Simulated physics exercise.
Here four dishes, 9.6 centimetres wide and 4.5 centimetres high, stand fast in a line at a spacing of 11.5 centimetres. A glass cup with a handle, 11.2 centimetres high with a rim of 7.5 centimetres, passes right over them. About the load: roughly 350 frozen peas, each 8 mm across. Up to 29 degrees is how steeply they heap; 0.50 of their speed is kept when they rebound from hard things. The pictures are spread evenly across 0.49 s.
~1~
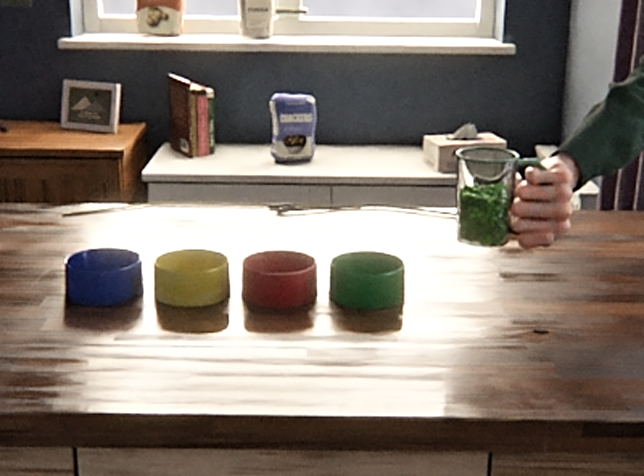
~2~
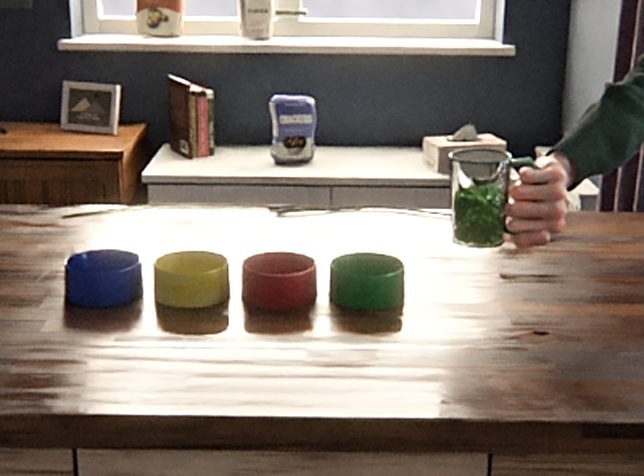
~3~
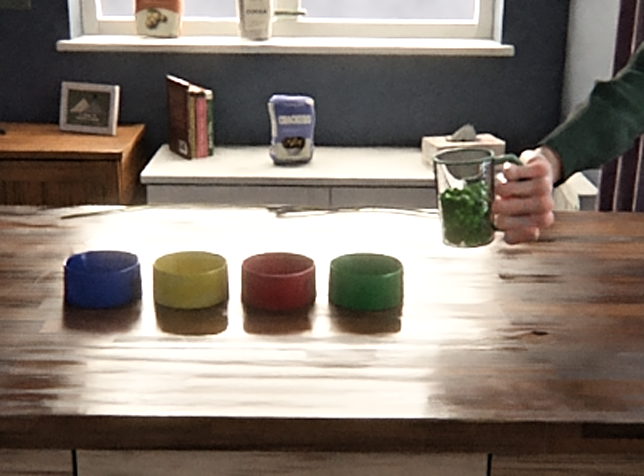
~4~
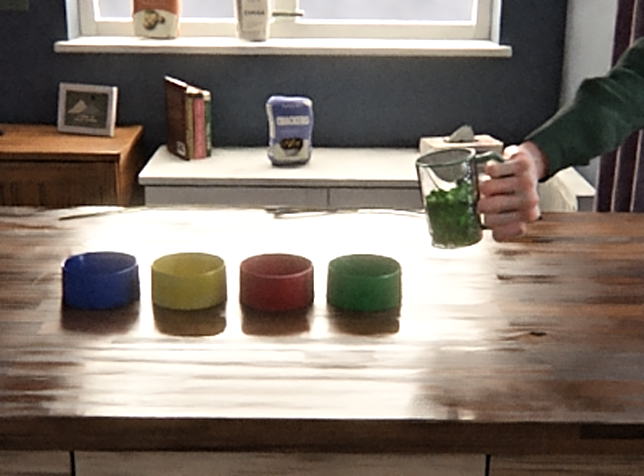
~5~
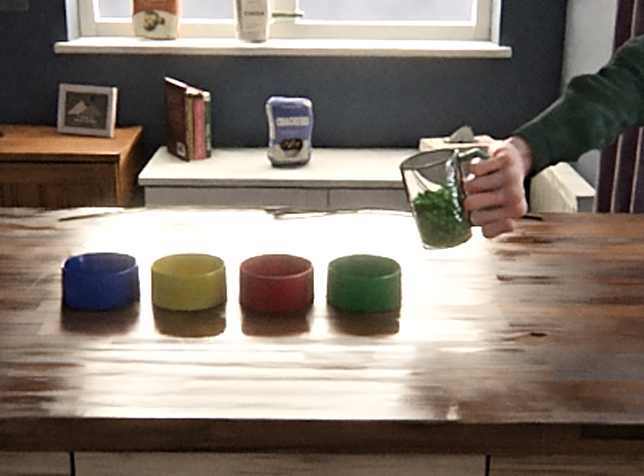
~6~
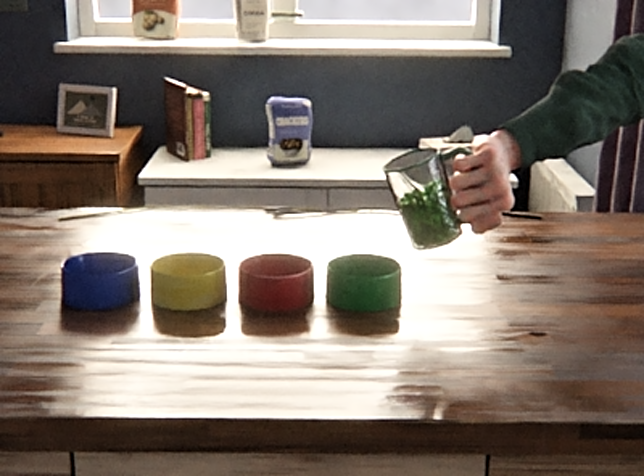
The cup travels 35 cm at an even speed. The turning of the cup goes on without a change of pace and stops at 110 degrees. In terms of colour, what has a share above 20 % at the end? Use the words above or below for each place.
Red: Below; blue: Below; green: Below; yellow: Above; counter: Above.
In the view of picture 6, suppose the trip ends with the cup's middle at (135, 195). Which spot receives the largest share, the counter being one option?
The biggest share ends at blue.
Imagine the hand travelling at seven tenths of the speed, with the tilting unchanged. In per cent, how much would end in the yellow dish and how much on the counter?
Shares: Yellow 90, counter 10.
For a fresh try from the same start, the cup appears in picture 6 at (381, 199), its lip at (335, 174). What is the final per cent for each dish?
Dish by dish: Red 0 per cent, blue 0 per cent, green 0 per cent, yellow 60 per cent.
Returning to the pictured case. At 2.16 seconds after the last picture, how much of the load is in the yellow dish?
Estimate to date: Some 40 %.
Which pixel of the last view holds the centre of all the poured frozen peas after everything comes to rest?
My guess is close to (169, 288).
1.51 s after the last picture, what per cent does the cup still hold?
Somewhere near 100 per cent of the load.
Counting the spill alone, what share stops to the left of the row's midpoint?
I'd say near 100 percent.
Then, 0.91 s after the last picture, tilt 62 degrees; cup holds 100 %.
Then, 1.51 s after the last picture, tilt 90 degrees; cup holds 100 %.
Then, 2.16 s after the last picture, tilt 110 degrees; cup holds 35 %, yellow 40 %.
In the end, red 0 %, blue 5 %, green 0 %, yellow 65 %, counter 30 %.
